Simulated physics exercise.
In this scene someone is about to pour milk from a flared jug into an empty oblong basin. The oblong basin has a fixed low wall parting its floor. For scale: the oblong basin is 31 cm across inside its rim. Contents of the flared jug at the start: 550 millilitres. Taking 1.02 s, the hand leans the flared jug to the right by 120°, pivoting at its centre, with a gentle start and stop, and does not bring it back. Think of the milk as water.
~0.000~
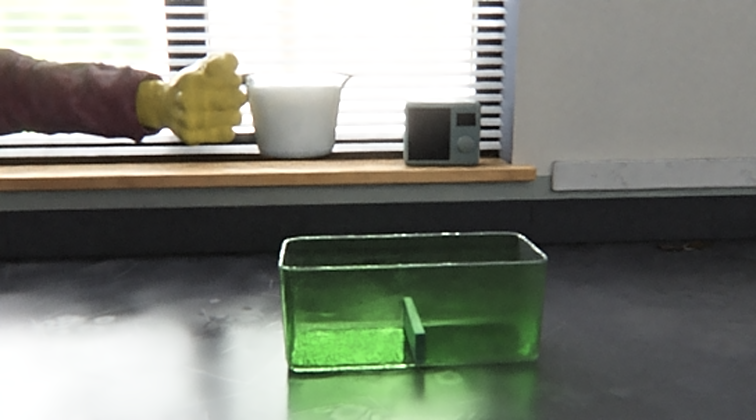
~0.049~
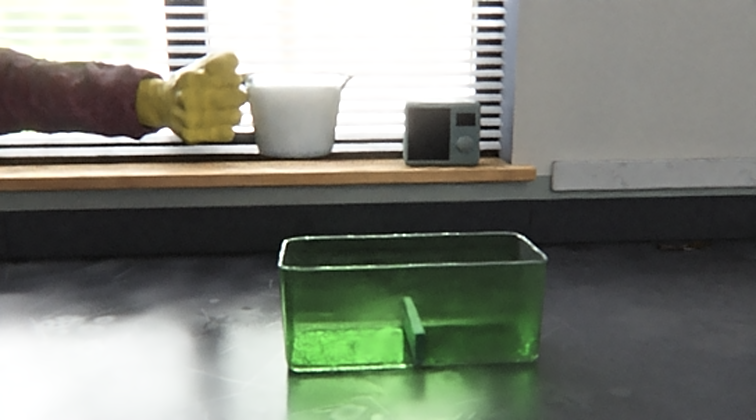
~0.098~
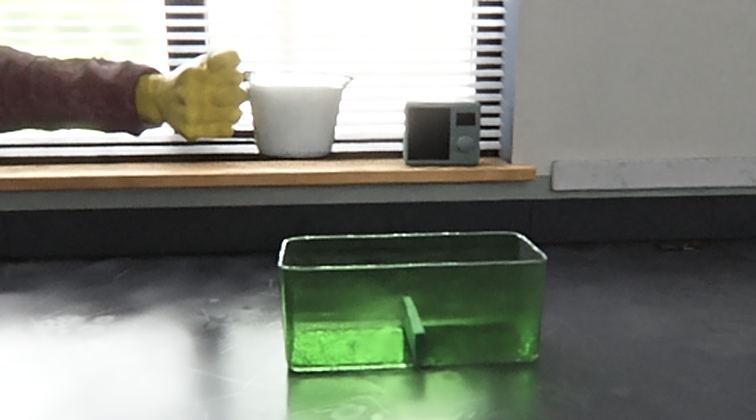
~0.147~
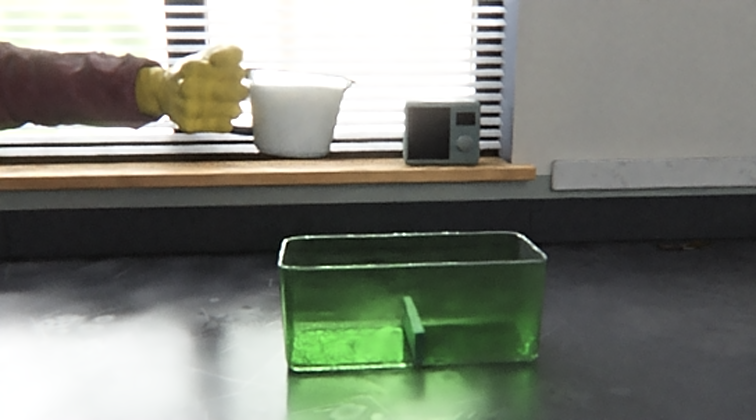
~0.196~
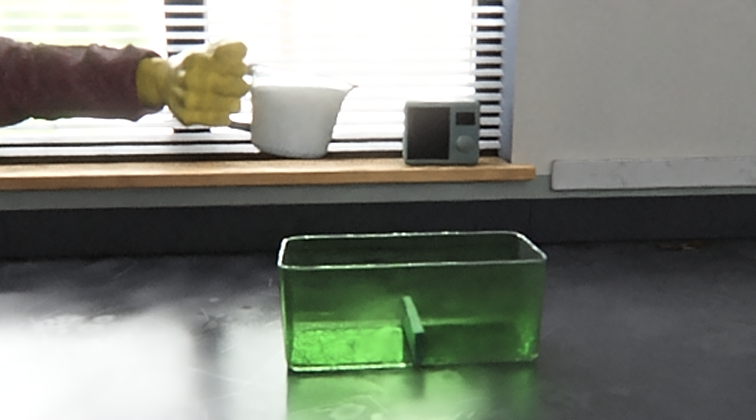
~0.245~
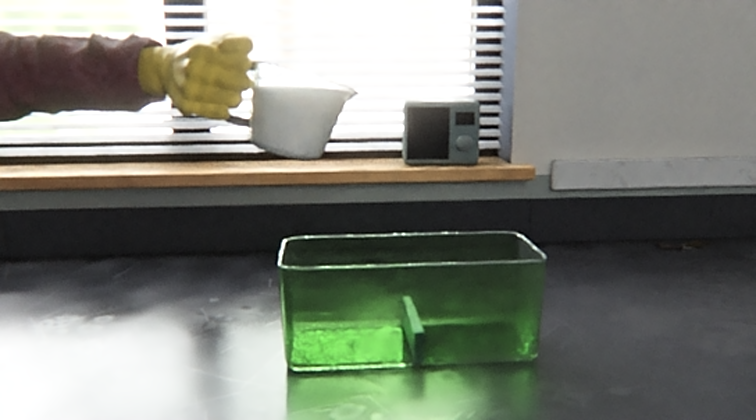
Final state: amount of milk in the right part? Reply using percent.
Approximately 43 %.
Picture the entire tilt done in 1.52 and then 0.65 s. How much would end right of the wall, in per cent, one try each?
It comes to 55 per cent, and then 30 per cent.
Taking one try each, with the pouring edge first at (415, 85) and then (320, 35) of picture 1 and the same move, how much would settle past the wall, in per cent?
Result: 90 per cent, then 10 per cent.
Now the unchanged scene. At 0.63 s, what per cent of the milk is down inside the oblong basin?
Near 16 in a hundred.
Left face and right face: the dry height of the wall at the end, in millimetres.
Left side: Around 22 mm. Right side: Around 26 mm.
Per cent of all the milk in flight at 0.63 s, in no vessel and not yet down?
Close to 32 per cent, I'd say.
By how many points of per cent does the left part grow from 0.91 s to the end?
Around 8 in a hundred.
After 0.63 s the tilt is 81° and 51 per cent is still to pour, 4 is left of the wall and 12 right of it.
After 0.91 s the tilt is 116° and 3 per cent is still to pour, 47 is left of the wall and 42 right of it.
After 1.20 s the tilt is 120° and 0 per cent is still to pour, 55 is left of the wall and 43 right of it.
After 1.52 s the tilt is 120° and 0 per cent is still to pour, 55 is left of the wall and 43 right of it.
In the end 55 per cent lies left of the wall, 43 right of it and 2 outside.
